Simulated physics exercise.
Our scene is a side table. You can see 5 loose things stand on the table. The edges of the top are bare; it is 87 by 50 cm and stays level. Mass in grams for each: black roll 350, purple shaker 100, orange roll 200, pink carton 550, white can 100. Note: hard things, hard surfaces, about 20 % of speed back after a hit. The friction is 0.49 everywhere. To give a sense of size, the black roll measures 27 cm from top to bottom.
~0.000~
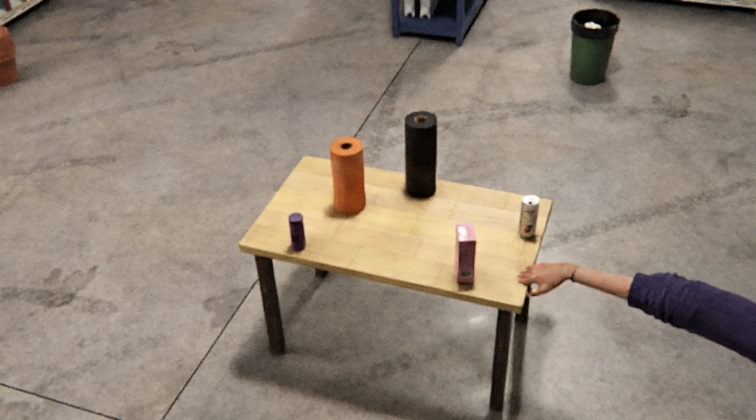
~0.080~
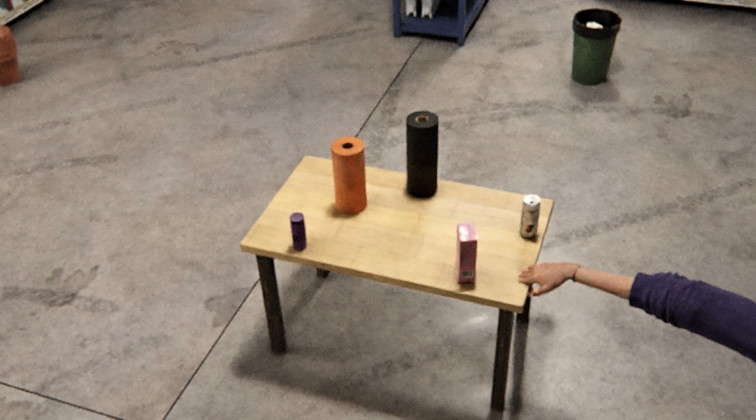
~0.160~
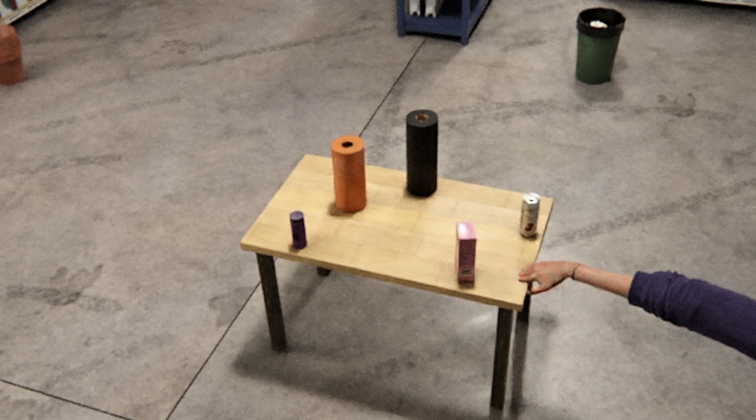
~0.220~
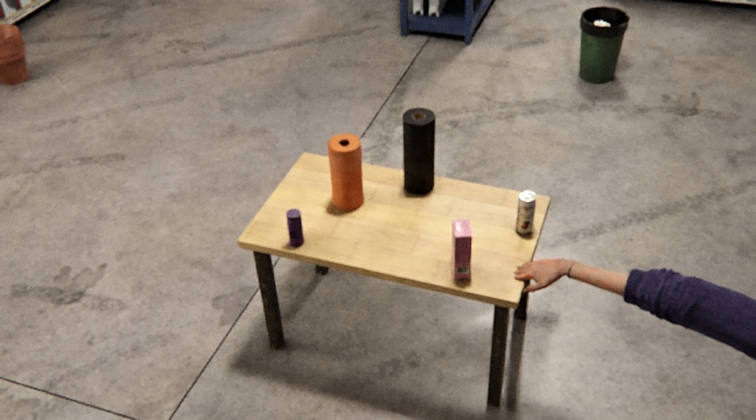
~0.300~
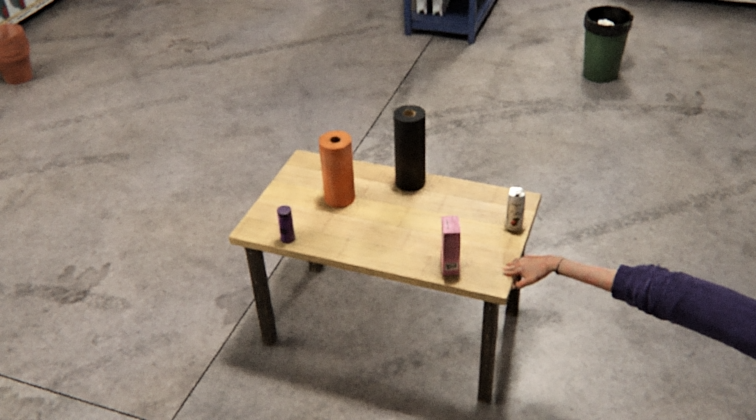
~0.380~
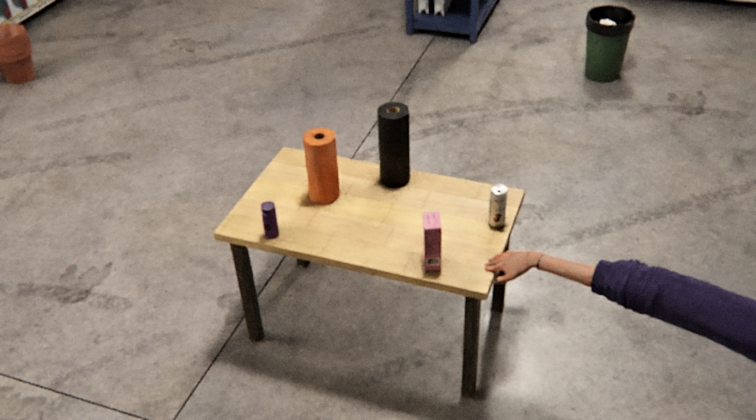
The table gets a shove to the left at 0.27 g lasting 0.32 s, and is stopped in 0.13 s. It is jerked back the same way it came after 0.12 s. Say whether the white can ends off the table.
Result: Still aboard.
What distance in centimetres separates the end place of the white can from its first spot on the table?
I'd put it at about 10 centimetres.
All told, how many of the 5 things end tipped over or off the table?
Total: 4.
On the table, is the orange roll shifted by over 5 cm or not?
Orange roll: Unmoved.
After 0.58 s, table shifted 19 cm; white can 32° off upright near (468, 200); purple shaker 42° off upright; pink carton 33° off upright.
After 0.78 s, table shifted 16 cm; white can on its side near (456, 208); pink carton on its side; purple shaker on its side.
After 1.08 s, white can on its side near (511, 219); black roll on its side; pink carton on its side.
In the end (2.5 s), toppled on the table, black roll, purple shaker, pink carton and white can; the last one under 5 cm from the start. In the last view, white can near (513, 219).
